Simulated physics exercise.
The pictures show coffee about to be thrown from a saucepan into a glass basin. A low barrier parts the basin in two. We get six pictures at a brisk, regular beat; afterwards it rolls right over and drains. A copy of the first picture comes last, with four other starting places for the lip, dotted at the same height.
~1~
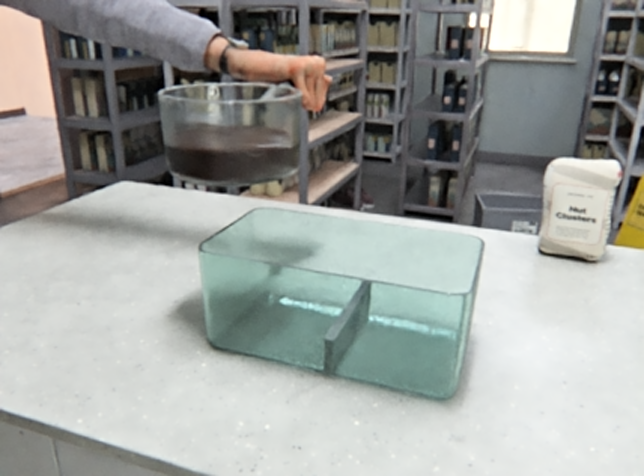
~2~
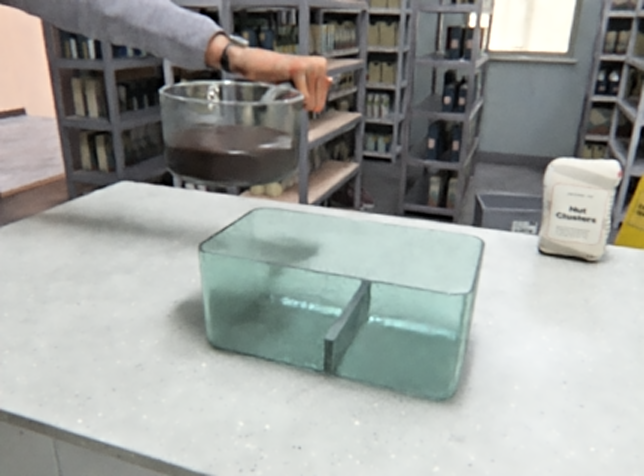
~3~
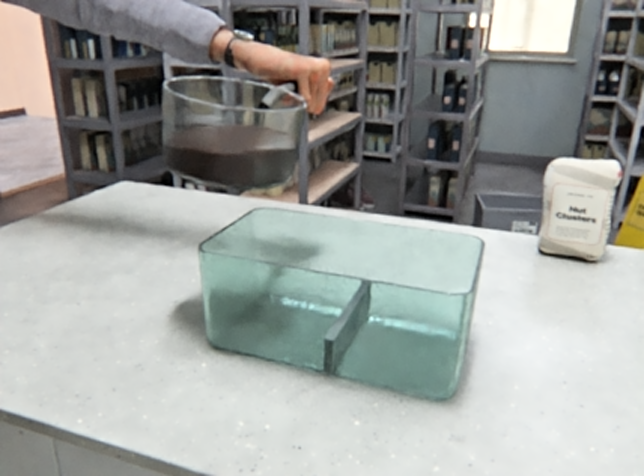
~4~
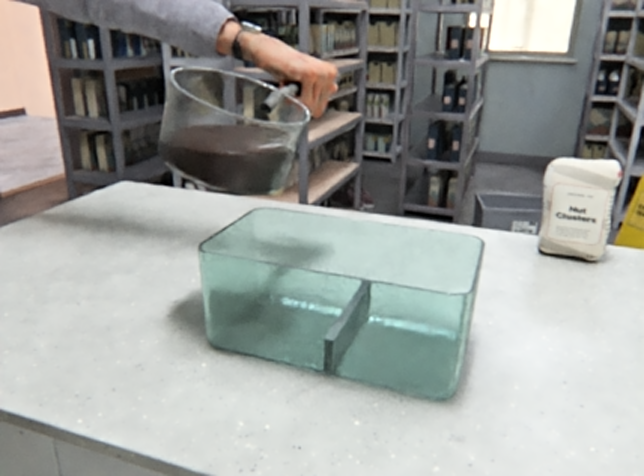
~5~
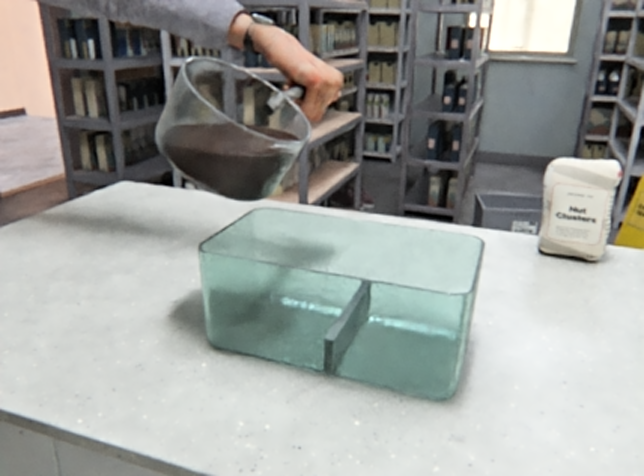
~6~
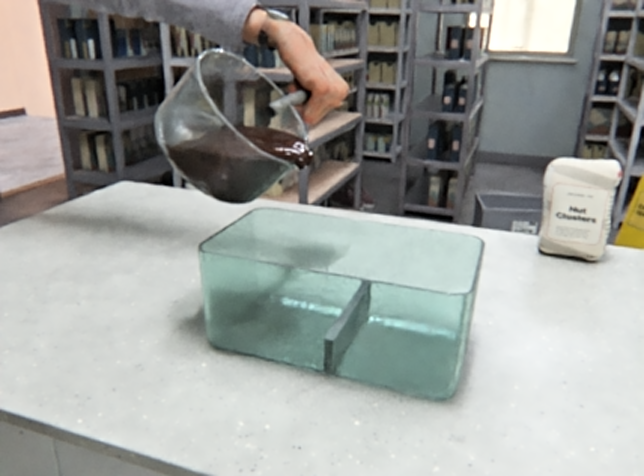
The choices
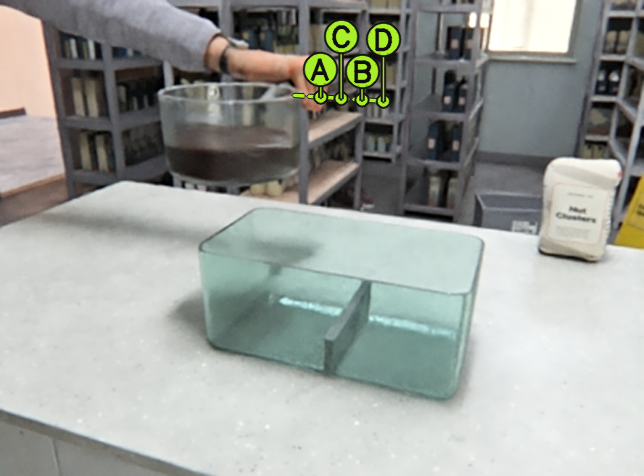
In a storage room lined with grey shelves of books or boxes, a fixed camera looks slightly down on a pale speckled countertop. A greenish glass basin with a low dividing wall sits at the centre, a cream container labelled Nut Clusters stands at right, and a grey-sleeved arm holds a clear pan of dark coffee at upper left. The hand tilts the pan rightward, gradually then steeply, until coffee reaches just over its lip.
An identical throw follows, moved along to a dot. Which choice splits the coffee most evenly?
The answer is place A.
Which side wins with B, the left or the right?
More ends on the right.
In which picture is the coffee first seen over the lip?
In picture 6.
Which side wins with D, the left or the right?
More ends on the right.
On the marked copy, A at (320, 97); B at (362, 99); C at (341, 98); D at (383, 101).
With A, about 47 % ends left of the wall and 53 % right of it.
With B, about 4 % ends left of the wall and 96 % right of it.
With C, about 20 % ends left of the wall and 80 % right of it.
With D, about 5 % ends left of the wall and 95 % right of it.
